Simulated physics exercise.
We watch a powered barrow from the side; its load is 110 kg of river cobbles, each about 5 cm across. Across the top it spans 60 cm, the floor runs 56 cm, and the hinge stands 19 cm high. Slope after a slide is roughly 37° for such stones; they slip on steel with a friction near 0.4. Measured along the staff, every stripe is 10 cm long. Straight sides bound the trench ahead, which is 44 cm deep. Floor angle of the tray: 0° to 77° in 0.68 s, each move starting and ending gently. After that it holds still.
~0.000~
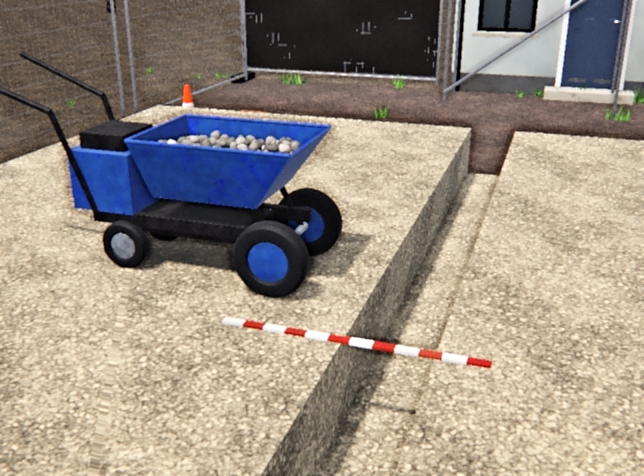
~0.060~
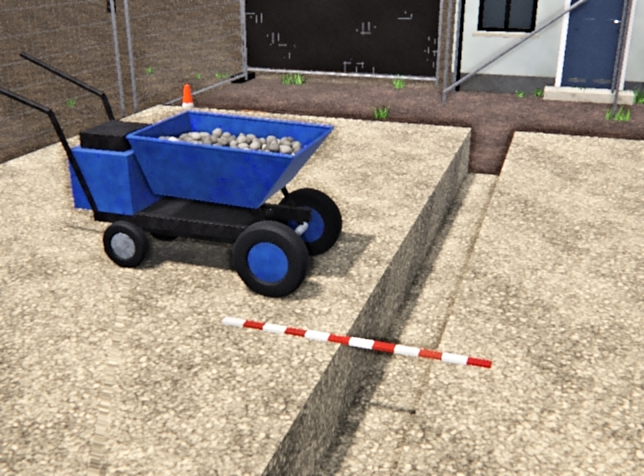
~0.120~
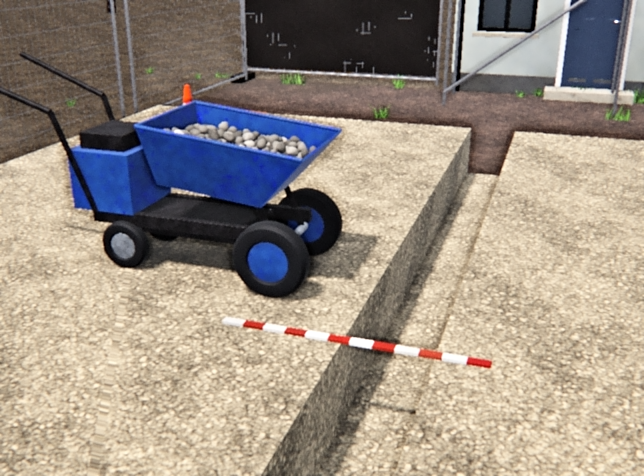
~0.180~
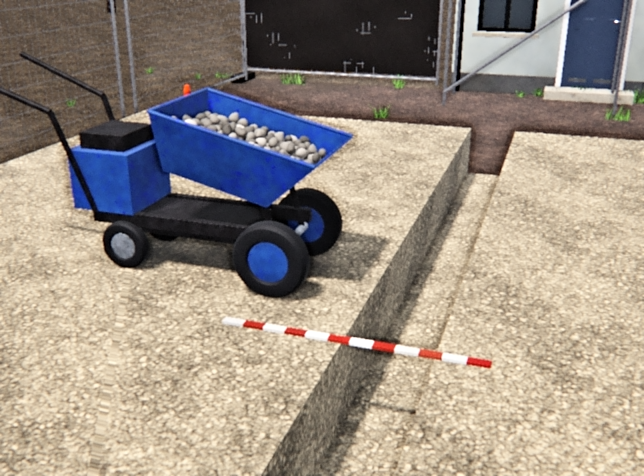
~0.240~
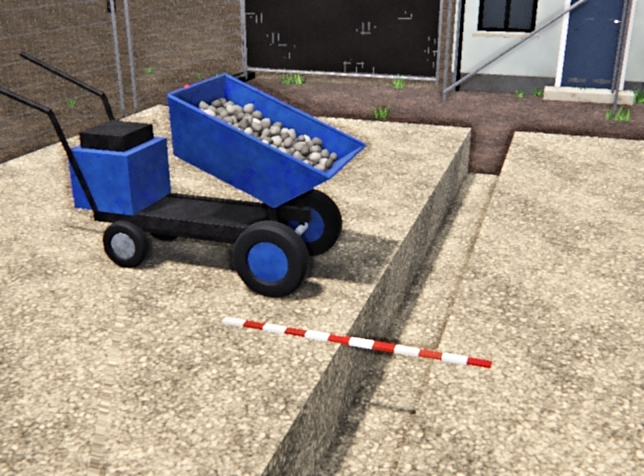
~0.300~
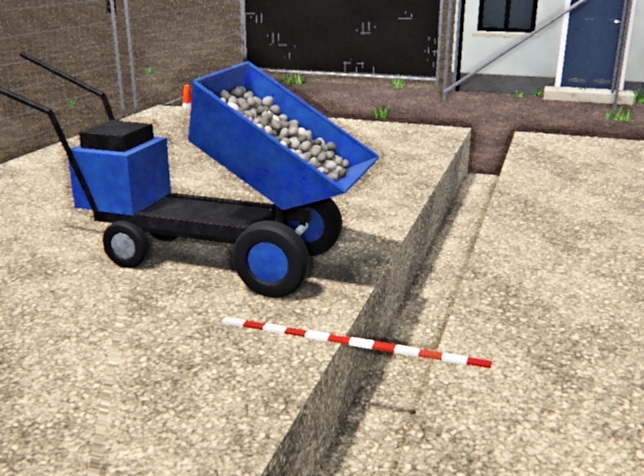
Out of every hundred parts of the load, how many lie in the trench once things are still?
Around 70 out of 100.
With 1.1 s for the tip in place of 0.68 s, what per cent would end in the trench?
That works out at about 85 in a hundred.
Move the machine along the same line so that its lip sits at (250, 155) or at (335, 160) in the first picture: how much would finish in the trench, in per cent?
100 % and 20 %.
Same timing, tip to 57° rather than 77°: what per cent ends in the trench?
Then close to 40 per cent.
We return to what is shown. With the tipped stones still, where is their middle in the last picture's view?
Their middle lands near (435, 358).
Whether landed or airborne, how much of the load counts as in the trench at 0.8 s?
Roughly 35 percent of the load.
After 0.5 s the floor is at 65°; 100 % in the tray; the foremost stones are at (378, 218).
After 0.8 s the floor is at 77°; 62 % in the tray, 35 % in the trench, 3 % past the trench; the foremost stones are at (466, 299).
After 1.1 s the floor is at 77°; 8 % in the tray, 61 % in the trench, 30 % past the trench; the foremost stones are past the picture's edge.
After 3.1 s the floor is at 77°; 0 % in the tray, 70 % in the trench, 30 % past the trench; the foremost stones are past the picture's edge.
